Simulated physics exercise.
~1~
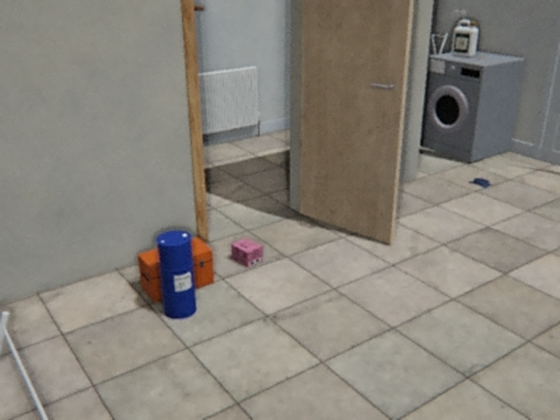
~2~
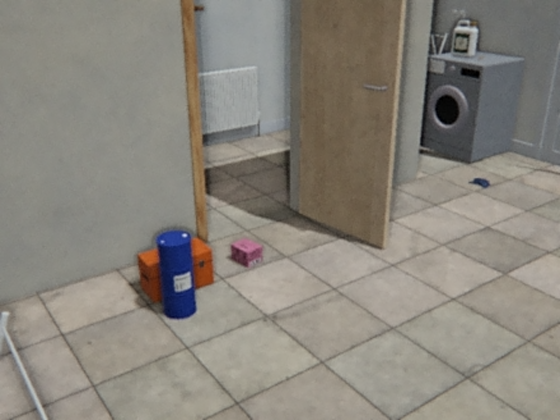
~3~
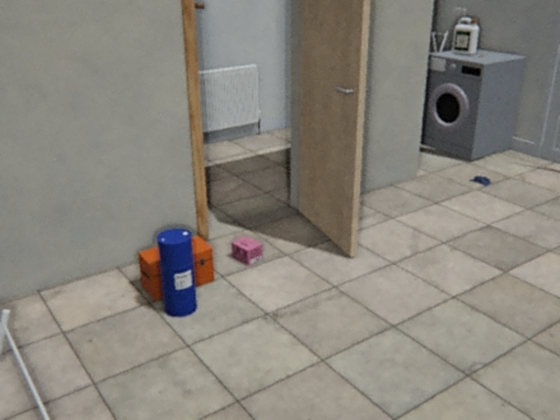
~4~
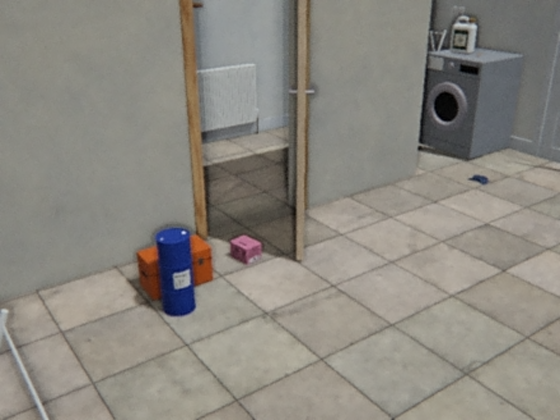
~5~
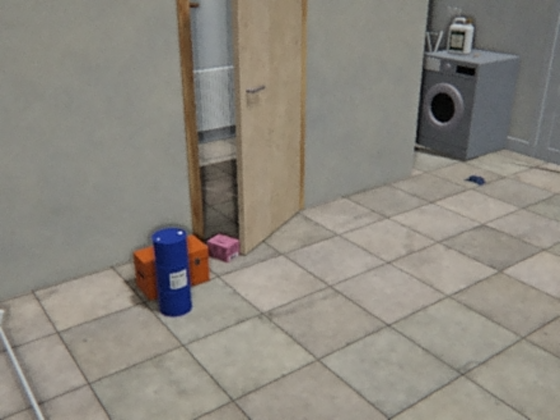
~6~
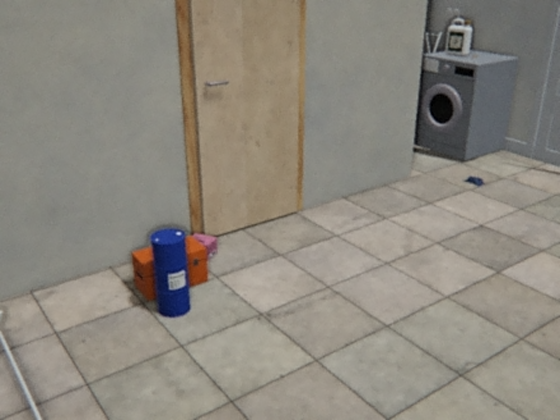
A wooden door swings shut, pushing a small pink box left toward an orange toolbox.
